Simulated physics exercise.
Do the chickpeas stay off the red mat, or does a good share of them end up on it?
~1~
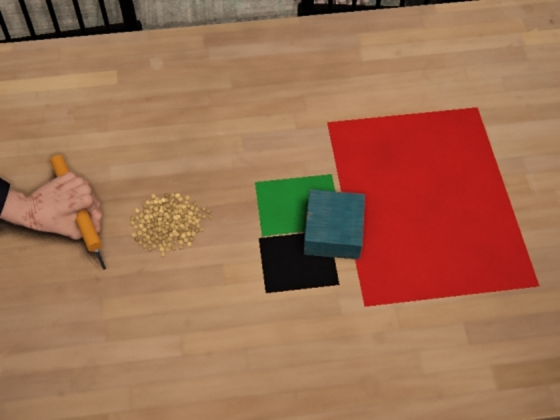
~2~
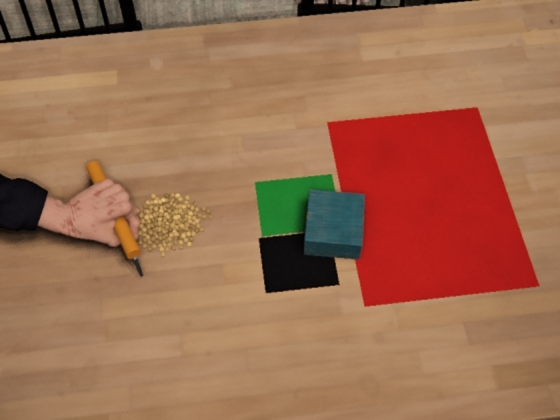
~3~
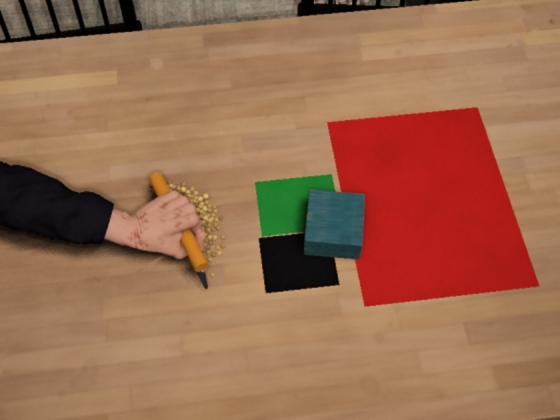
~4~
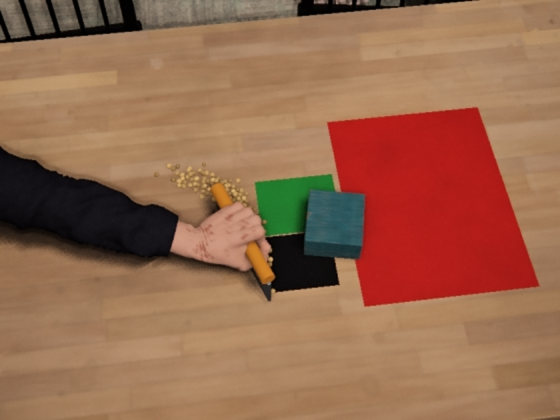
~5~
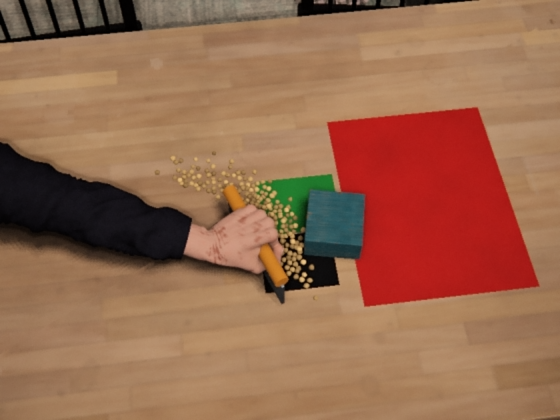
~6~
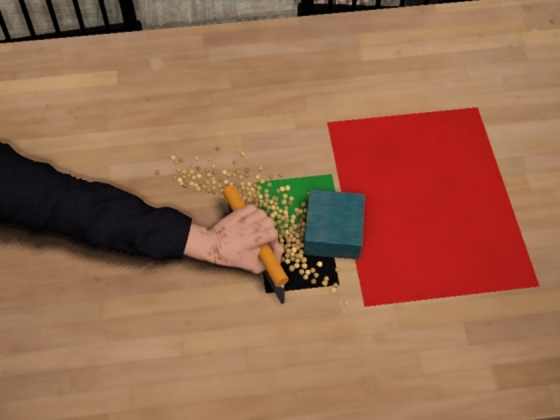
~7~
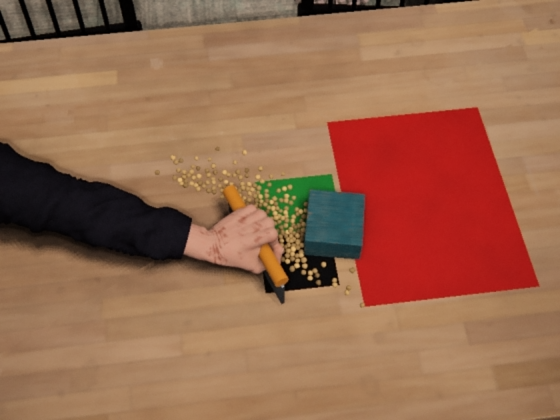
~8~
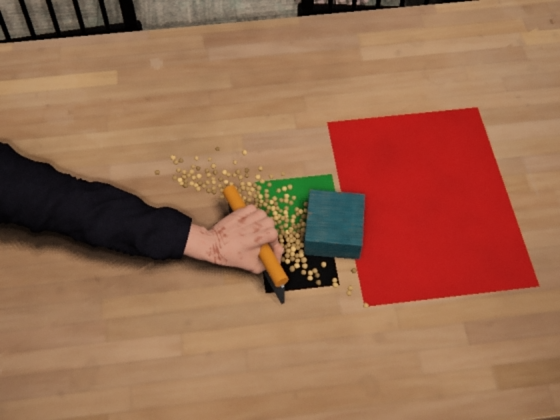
They stay off the red mat. Many come to rest on the green and black mats, and the rest lie on the bare table.
